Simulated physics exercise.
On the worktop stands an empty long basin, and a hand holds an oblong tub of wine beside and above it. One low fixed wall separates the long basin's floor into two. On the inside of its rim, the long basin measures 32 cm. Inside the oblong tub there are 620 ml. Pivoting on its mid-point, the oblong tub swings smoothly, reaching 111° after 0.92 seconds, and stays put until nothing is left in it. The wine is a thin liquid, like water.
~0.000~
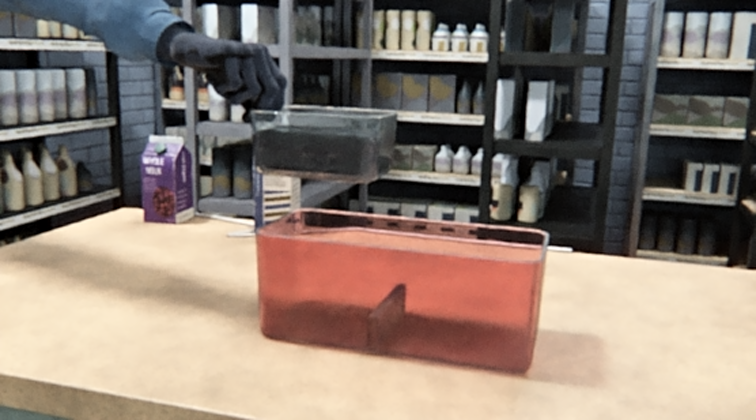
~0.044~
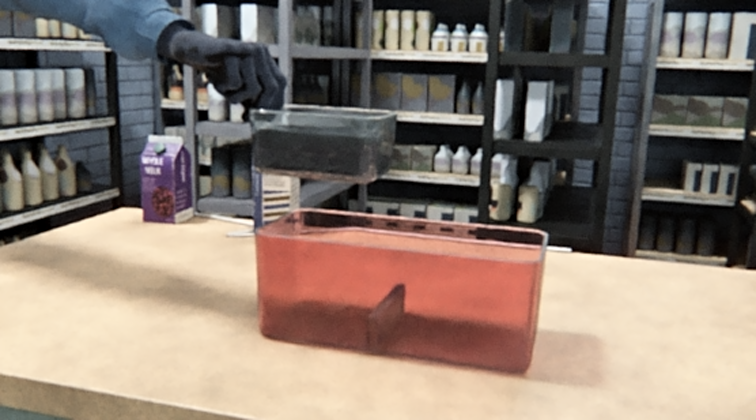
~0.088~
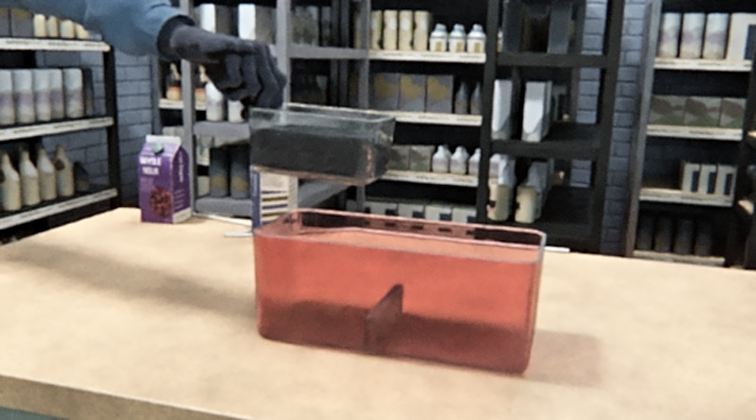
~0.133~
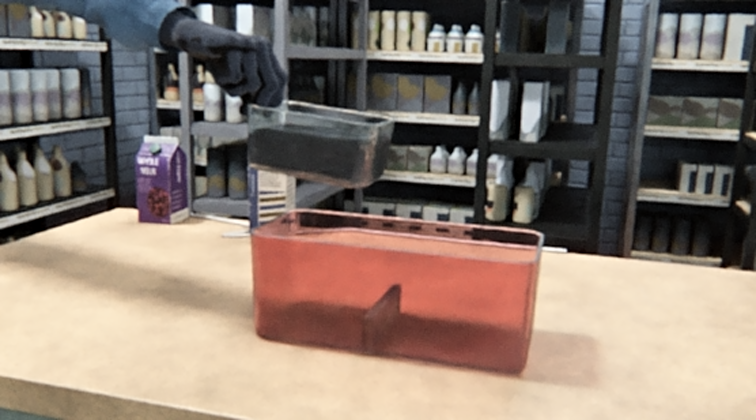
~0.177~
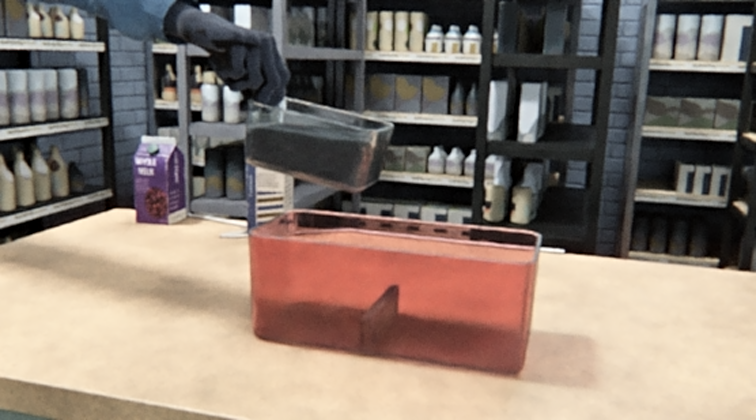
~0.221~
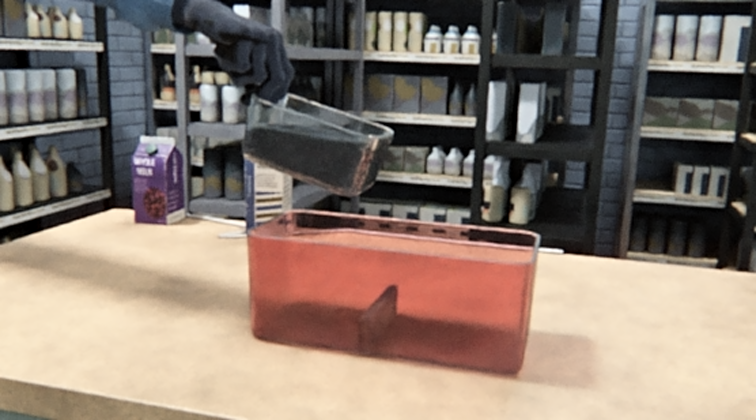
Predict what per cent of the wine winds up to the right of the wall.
Roughly 75 per cent is past the wall.
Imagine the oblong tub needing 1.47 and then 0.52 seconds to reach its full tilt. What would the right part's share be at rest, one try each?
Respectively 80 and 65 %.
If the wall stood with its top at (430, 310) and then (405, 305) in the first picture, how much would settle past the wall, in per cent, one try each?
40 per cent first, 65 per cent second.
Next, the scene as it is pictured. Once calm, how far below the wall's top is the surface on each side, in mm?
Close to 32 mm left and close to 18 mm right.
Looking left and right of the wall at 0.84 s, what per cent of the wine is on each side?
About 16 % left, 76 % right.
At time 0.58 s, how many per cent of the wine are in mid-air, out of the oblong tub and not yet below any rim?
Near 34 per cent at that moment.
After 0.58 s the tilt is 78° and 35 per cent is still to pour, 0 is left of the wall and 31 right of it.
After 0.84 s the tilt is 109° and 5 per cent is still to pour, 16 is left of the wall and 75 right of it.
After 1.12 s the tilt is 111° and 0 per cent is still to pour, 24 is left of the wall and 75 right of it.
After 1.42 s the tilt is 111° and 0 per cent is still to pour, 25 is left of the wall and 75 right of it.
In the end 25 per cent lies left of the wall, 75 right of it and 0 outside.
